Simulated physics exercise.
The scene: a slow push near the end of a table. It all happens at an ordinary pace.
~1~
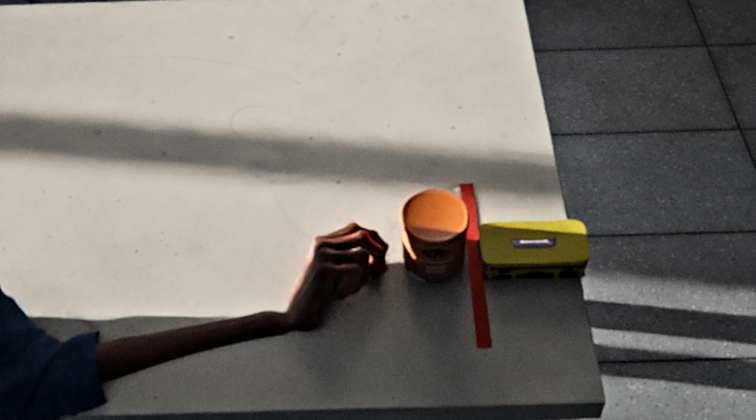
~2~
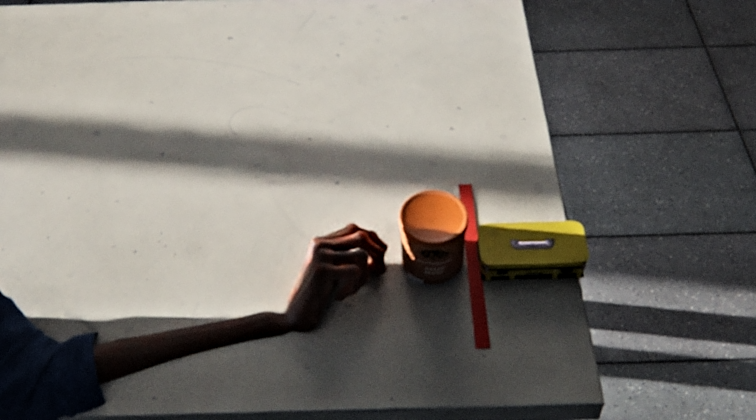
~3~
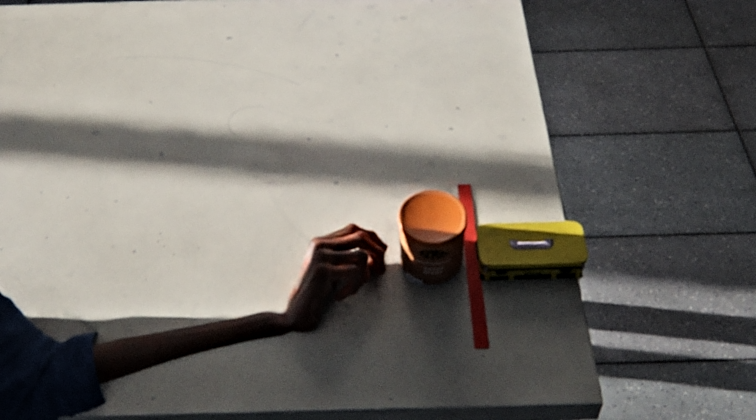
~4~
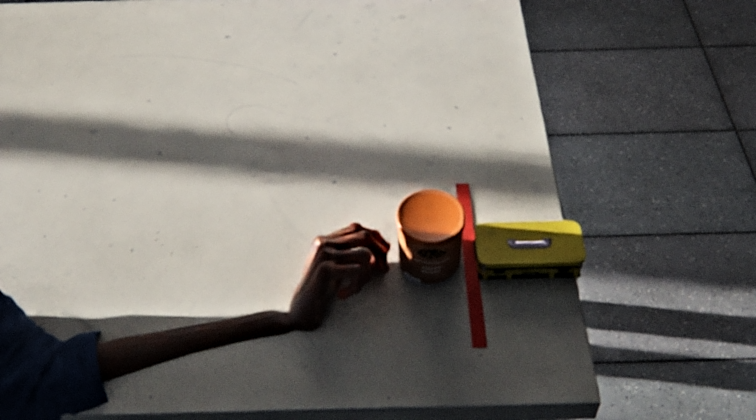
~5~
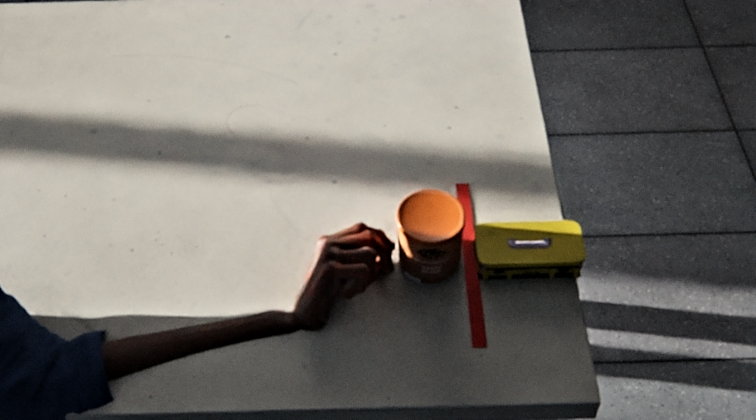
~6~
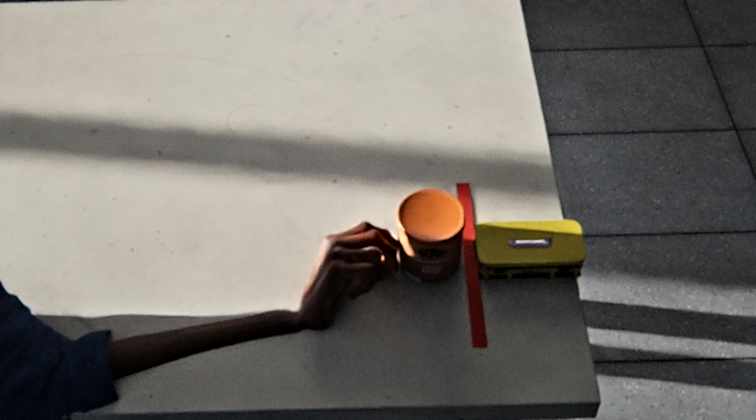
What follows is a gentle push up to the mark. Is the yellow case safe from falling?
As it turns out, the yellow case drops to the floor.
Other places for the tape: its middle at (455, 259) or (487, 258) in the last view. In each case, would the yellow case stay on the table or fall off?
In turn it falls off the table; drops to the floor.
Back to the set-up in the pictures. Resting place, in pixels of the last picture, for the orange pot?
Near (513, 236).
Then, 1.44 s past the last view, yellow case on its side near (593, 282).
Then, 1.66 s past the last view, yellow case in the air.
Finally, the yellow case goes over the edge.
